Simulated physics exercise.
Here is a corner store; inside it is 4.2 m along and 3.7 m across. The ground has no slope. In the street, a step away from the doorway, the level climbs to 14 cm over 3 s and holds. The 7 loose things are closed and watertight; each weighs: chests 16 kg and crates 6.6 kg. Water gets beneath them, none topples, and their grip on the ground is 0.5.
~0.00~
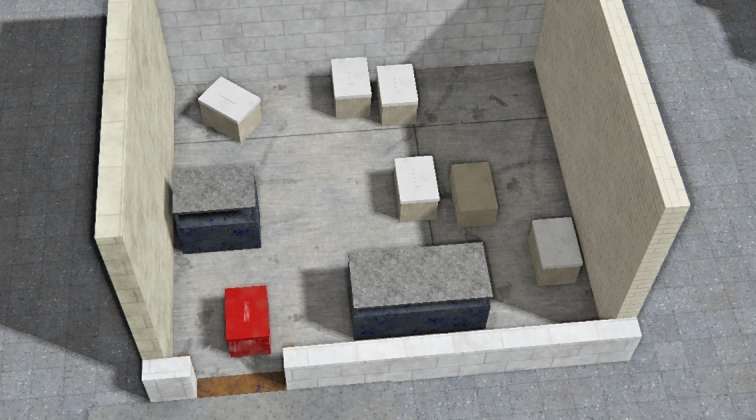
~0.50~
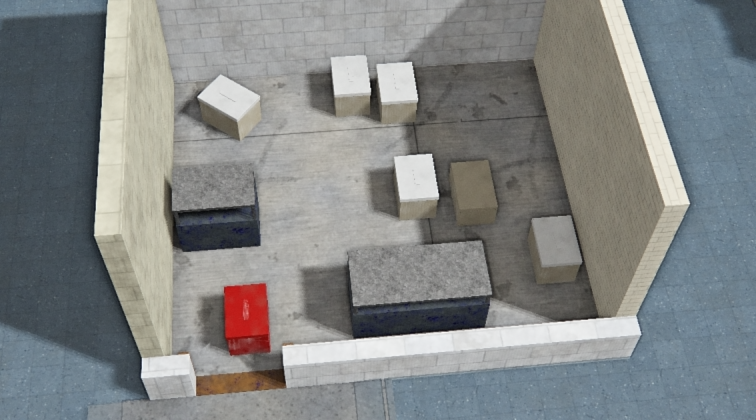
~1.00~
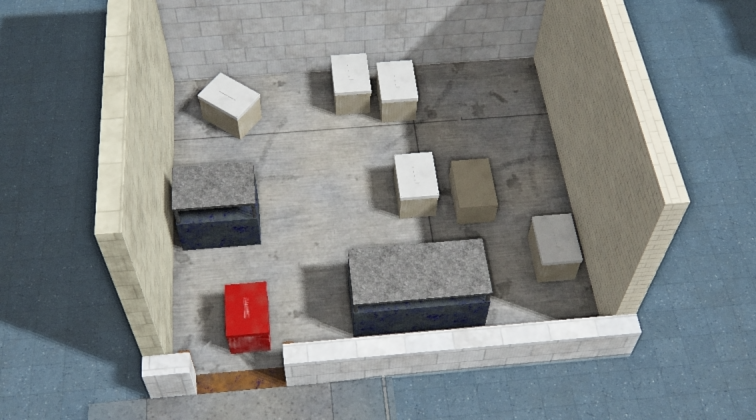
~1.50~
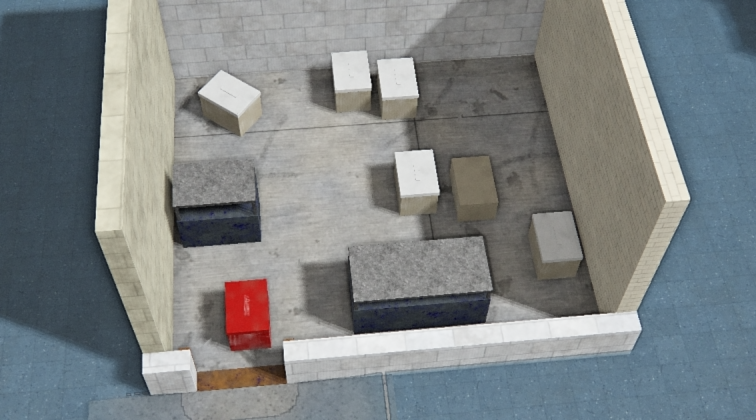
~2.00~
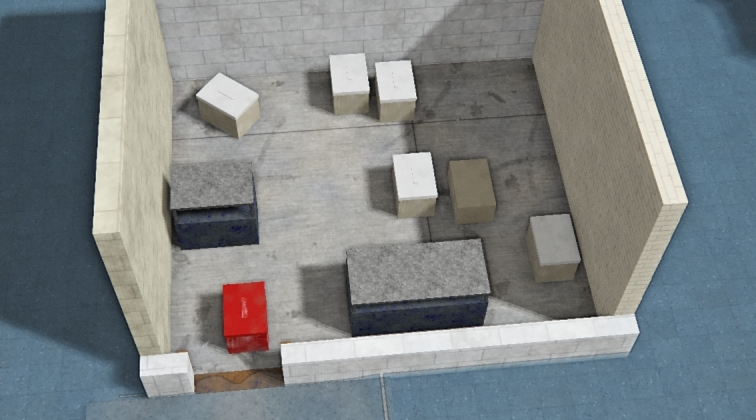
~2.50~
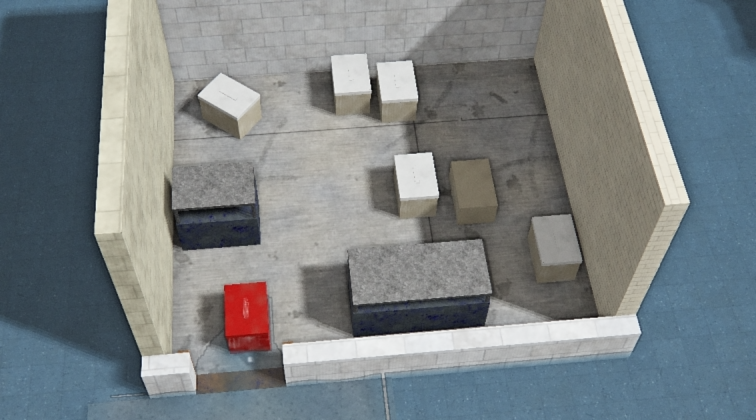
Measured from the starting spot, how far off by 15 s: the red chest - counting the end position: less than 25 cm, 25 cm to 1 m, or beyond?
The red chest travels far.
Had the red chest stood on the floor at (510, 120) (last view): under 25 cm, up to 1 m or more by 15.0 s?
It holds its place.
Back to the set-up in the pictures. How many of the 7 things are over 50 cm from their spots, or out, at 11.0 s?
1 of them.
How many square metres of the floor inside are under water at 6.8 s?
Some 8.0 m2.
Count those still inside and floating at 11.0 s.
At that moment 0.
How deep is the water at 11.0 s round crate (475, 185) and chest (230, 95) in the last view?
About 2 and 4 cm.
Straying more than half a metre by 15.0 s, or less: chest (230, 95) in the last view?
Answer: More.
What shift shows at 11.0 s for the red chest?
Roughly 150 cm by then.
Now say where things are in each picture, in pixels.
In the first picture, the red chest at (247, 312) rests on the ground; 0.0 m2 under water; 0 of 7 have shifted.
In the second picture, the red chest at (246, 310), on the bottom; water covers 0.0 m2; 0 of 7 have shifted.
In the third picture, the red chest at (246, 308) rests on the ground; water covers 0.0 m2; 0 of 7 have shifted.
In the fourth picture, the red chest at (247, 306), on the bottom; 0.0 m2 under water; 0 of 7 have shifted.
In the fifth picture, the red chest at (244, 308), on the bottom; 0.0 m2 under water; 0 of 7 have shifted.
In the sixth picture, the red chest at (246, 308), on the bottom; 0.2 m2 under water; 0 of 7 have shifted.
After 3.5 s the red chest is near (246, 302), 0.1 m from its start, aground; 0 afloat.
After 6.8 s the red chest is near (249, 266), 0.5 m from its start, afloat; 1 afloat.
After 11.0 s the red chest is near (360, 192), 1.7 m from its start, aground; 0 afloat.
After 15.0 s the red chest is near (368, 187), 1.8 m from its start, aground; 2 afloat.
